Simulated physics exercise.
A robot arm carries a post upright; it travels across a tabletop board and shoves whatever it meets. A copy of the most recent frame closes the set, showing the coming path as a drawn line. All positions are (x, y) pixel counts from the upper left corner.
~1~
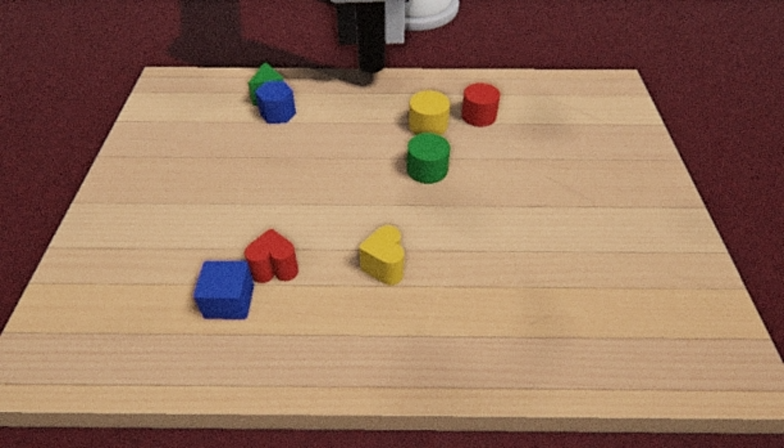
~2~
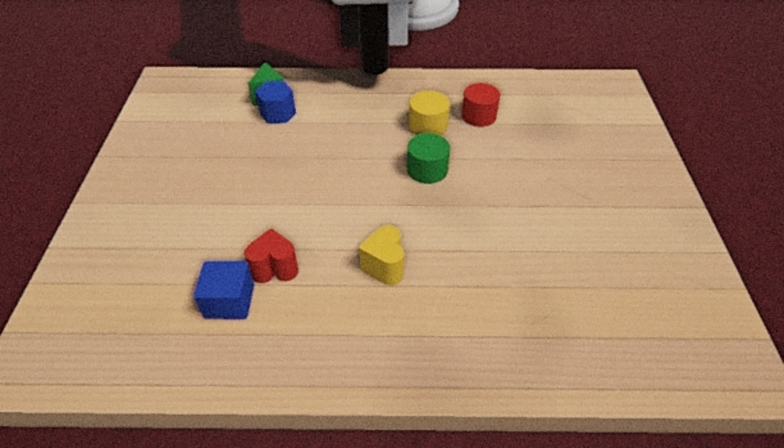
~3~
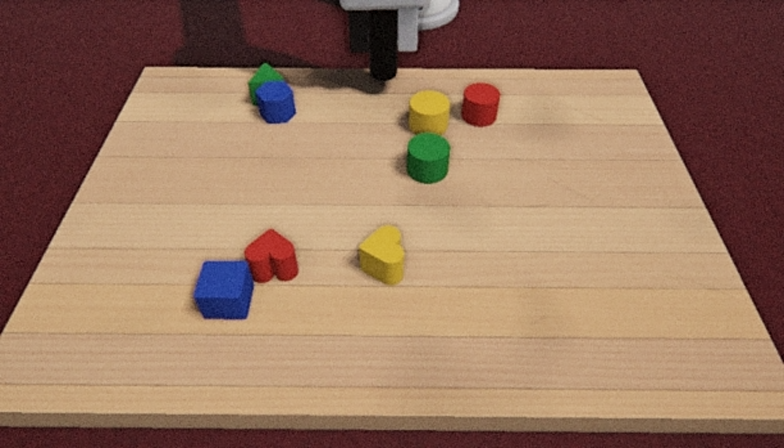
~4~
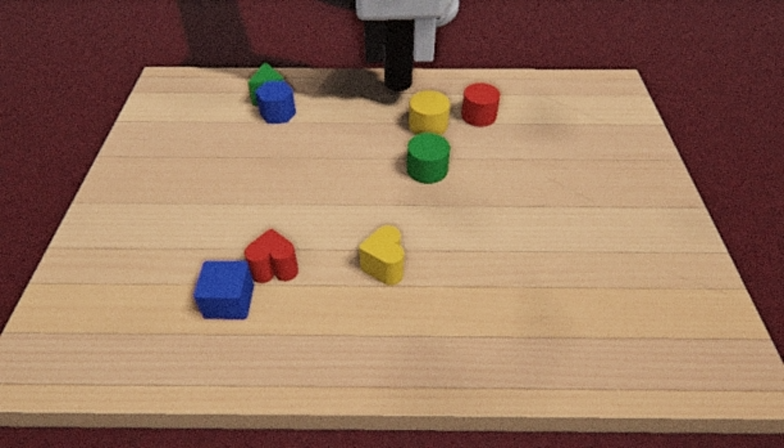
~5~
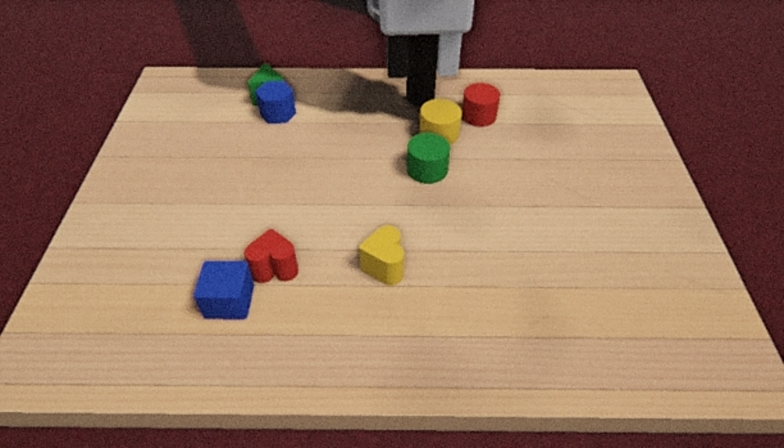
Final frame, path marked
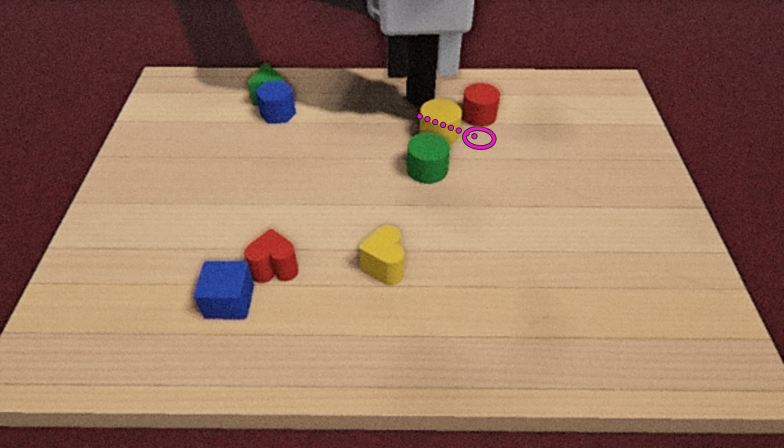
Black robot post sliding right and forward along the board's far edge, then nudging the yellow round block slightly toward the viewer's right.
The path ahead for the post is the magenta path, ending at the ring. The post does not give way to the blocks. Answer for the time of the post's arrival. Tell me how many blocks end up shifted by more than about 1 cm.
I'd put the number at one.
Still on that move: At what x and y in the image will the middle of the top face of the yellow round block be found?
It sits at (476, 137).
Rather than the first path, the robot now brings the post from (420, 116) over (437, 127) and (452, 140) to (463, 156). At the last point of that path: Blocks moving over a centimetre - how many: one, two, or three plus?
My count: 1.
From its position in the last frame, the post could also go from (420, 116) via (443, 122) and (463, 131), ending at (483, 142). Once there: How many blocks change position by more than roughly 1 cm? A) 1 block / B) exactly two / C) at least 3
A.
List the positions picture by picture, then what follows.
Post's lower end (372, 67); yellow round block (430, 102); red round block (482, 93), in the first picture.
Post (375, 69); blocks still, in the second picture.
Post (384, 75); blocks still, in the third picture.
Post (398, 85); blocks still, in the fourth picture.
Post (420, 100); yellow round block (441, 111); red round block (482, 93), in the fifth picture.
Drawn move, in a line from (420, 116) to (479, 138).
The first path, step by step. Halfway along, post (451, 111); yellow round block (463, 126).
At the end, post (482, 121); yellow round block (476, 137); red round block still.
